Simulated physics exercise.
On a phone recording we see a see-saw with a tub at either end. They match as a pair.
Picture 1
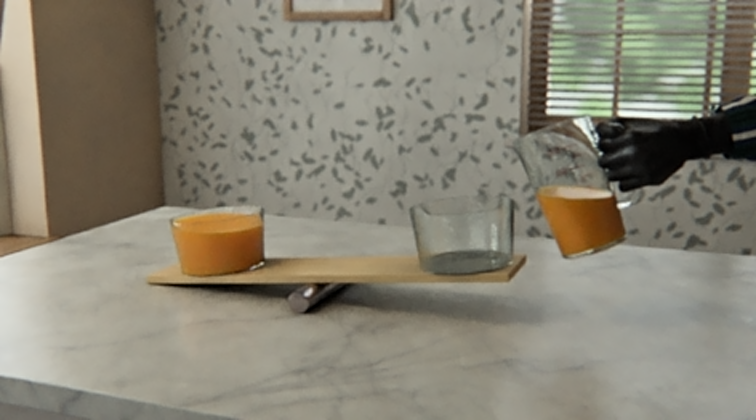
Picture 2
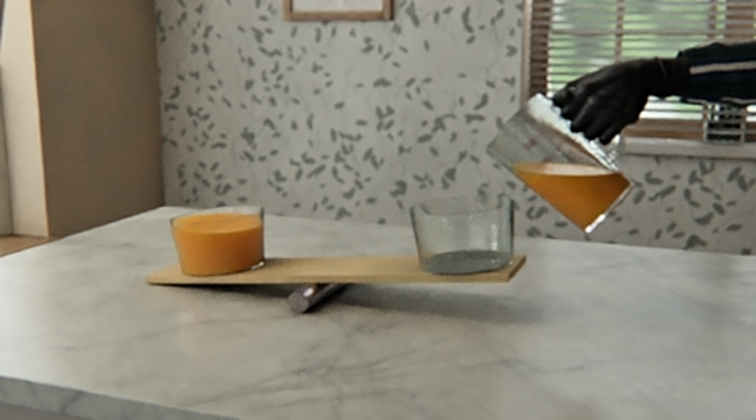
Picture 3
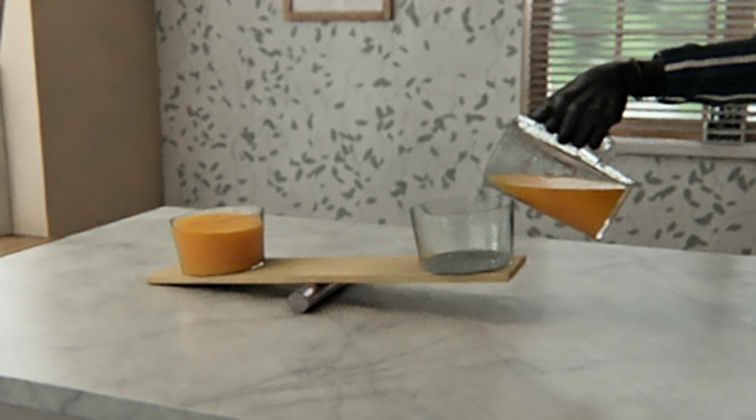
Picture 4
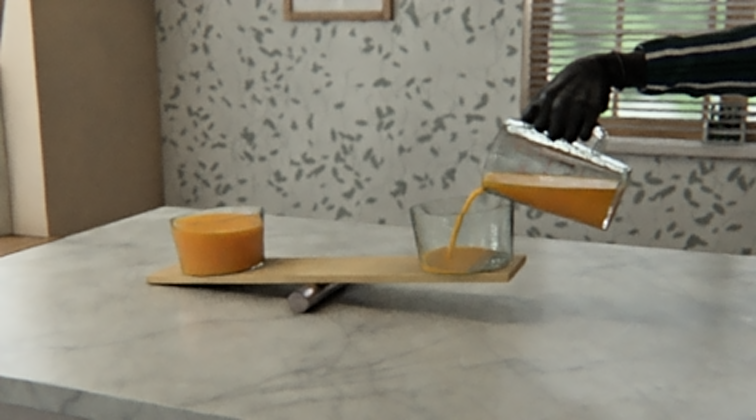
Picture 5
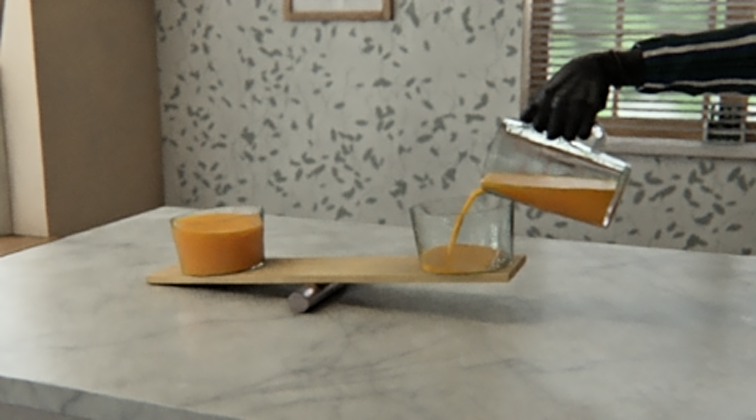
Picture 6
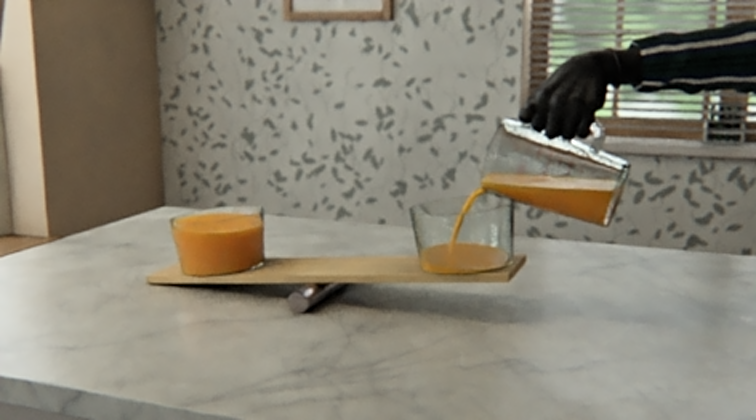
A plank see-saw rests on a round metal bar on a white marble table, seen from the front in a room with leaf-patterned wallpaper and a blinded window. A glass tub of orange liquid sits low at the left, its empty match raised at the right. A black-gloved hand brings over a glass jug, tilts it and pours a thin orange stream into the right tub, while the plank stays still.
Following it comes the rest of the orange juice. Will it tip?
It's going to stay unchanged, I'd say.
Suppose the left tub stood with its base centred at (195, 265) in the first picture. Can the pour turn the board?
Then it stays put.
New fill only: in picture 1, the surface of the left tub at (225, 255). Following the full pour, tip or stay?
After that, it tilts the other way.
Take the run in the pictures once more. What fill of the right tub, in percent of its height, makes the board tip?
Result: Some 65 per cent.
Soon after, the right tub is about a quarter full; the board leans as before.
Later, the right tub is about a third full; the board leans as before.
In the end, the right tub is about a third full; the board leans as before.
